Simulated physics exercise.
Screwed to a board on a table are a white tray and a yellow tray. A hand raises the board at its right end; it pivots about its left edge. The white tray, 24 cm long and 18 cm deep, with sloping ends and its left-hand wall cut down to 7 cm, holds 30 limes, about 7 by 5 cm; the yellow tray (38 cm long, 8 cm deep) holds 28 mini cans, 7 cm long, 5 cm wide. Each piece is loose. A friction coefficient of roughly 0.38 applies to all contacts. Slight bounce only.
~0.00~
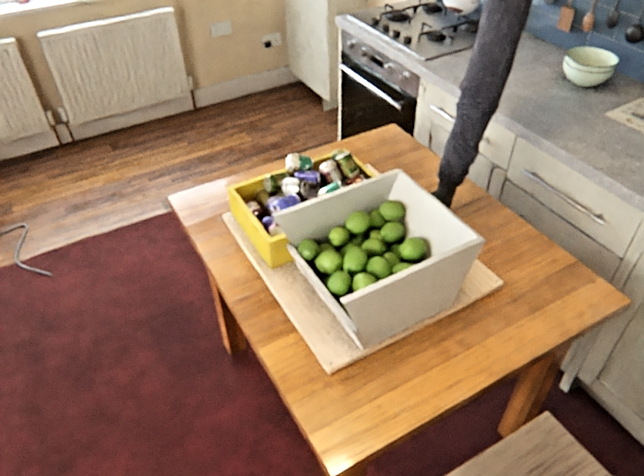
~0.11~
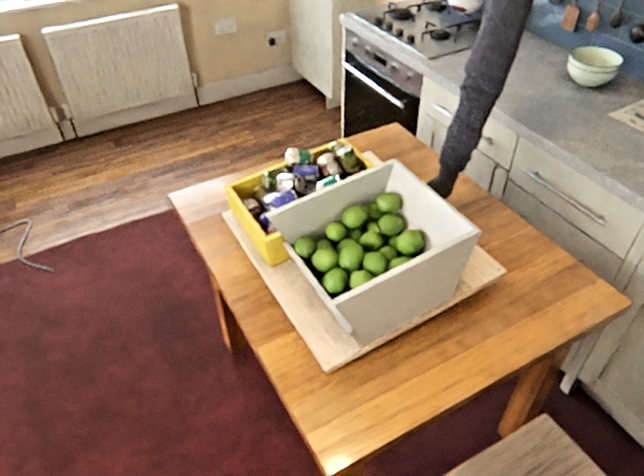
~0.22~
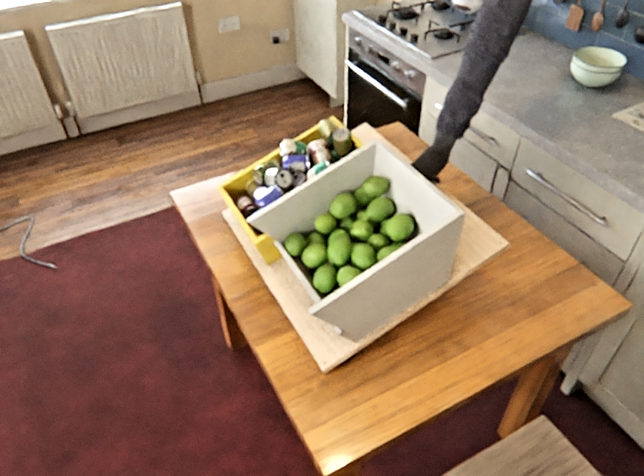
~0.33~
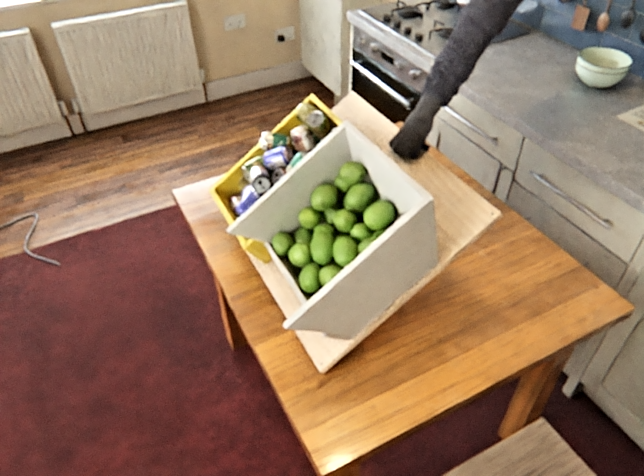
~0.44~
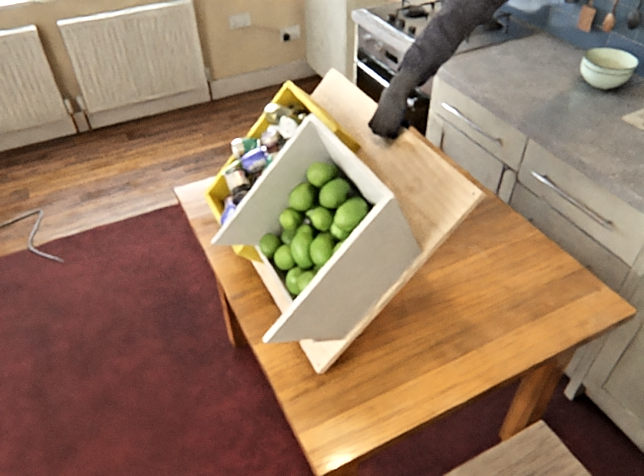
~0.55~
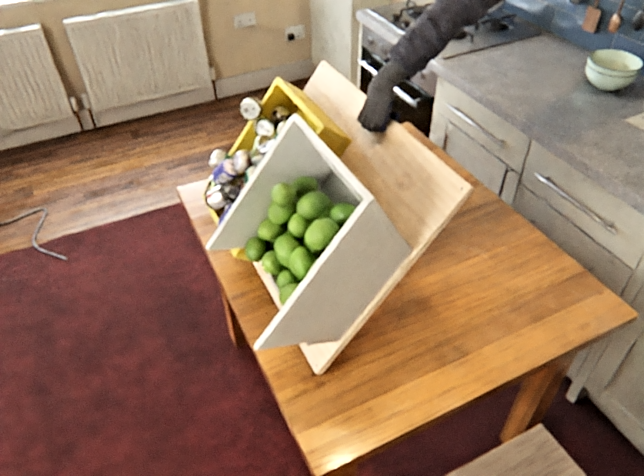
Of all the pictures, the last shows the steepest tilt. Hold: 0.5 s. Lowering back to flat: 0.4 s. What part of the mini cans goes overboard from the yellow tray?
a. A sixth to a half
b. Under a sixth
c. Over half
a.
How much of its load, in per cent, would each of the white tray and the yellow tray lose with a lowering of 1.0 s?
In that case white tray 50 %, yellow tray 30 %.
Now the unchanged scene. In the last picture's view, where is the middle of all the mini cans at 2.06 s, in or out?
Close to (284, 208).
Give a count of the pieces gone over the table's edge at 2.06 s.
The total is close to 25.
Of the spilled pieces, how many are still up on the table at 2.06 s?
Around 0 of them.
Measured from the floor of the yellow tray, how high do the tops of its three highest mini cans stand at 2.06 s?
I'd say some 10 cm high.
After 0.79 s, tilt 50°; white tray 25 in, 5 out and yellow tray 23 in, 5 out.
After 1.09 s, tilt 49°; white tray 18 in, 12 out and yellow tray 19 in, 9 out.
After 1.51 s, tilt 0°; white tray 16 in, 14 out and yellow tray 19 in, 9 out.
Final count (at 2.06 s), white tray 16 in, 14 out and yellow tray 19 in, 9 out. Asked share, 9 of 28, 32 per cent.
